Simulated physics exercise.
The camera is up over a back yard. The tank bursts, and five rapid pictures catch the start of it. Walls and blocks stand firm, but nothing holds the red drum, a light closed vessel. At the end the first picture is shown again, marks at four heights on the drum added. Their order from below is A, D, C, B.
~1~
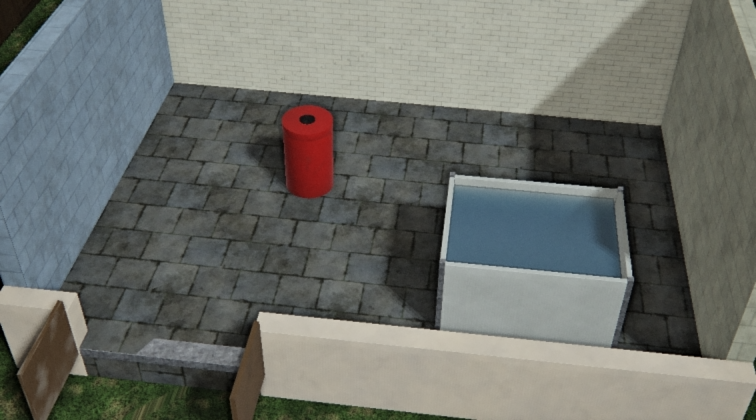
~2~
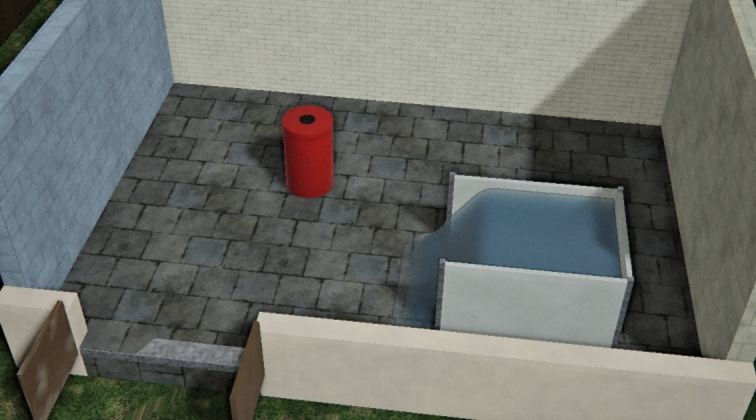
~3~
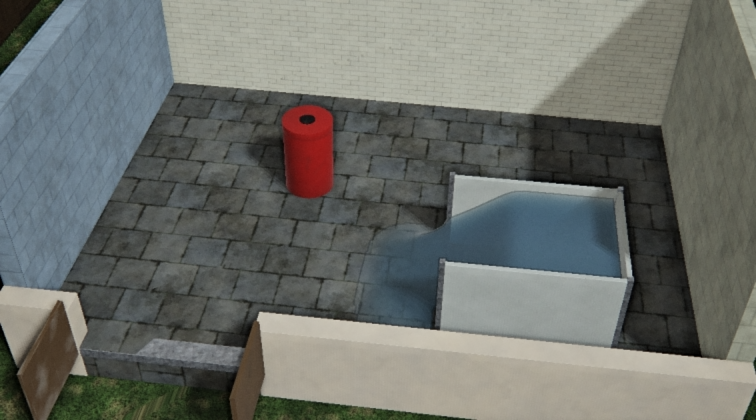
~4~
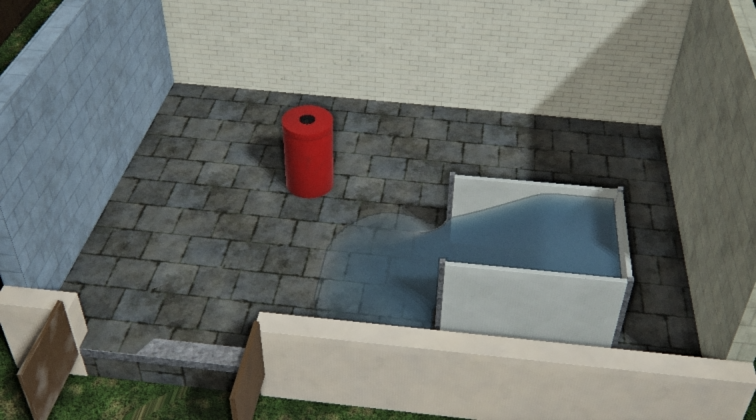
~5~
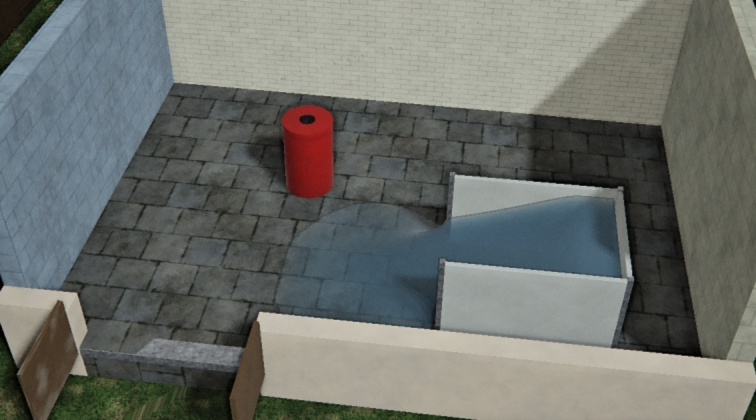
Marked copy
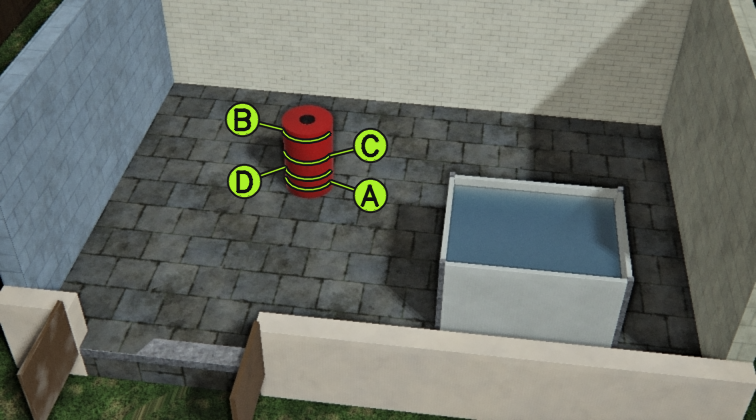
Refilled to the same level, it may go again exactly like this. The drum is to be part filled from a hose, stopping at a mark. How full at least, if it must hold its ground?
Mark D.
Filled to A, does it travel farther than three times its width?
No, it does not.
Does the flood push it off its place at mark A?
Yes, it does.
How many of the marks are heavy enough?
Three.
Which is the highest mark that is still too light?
That is mark A.
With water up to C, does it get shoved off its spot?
No, not at all.
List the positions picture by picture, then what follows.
Lid of the red drum at (307, 120); tank full, its middle at (535, 231); open gate at (168, 306).
Water covers 2 % of the ground and is seen nearest the drum at (415, 243).
Water covers 5 % of the ground and is seen nearest the drum at (394, 230).
Water covers 8 % of the ground and is seen nearest the drum at (367, 220).
Lid of the red drum at (307, 120); water covers 12 % of the ground and is seen nearest the drum at (353, 208).
On the marked copy, A at (305, 189); B at (302, 141); C at (303, 163); D at (304, 179); from the bottom up A, D, C, B.
With A, it is pushed about its own width away.
With B, it does not move.
With C, it does not move.
With D, it does not move.
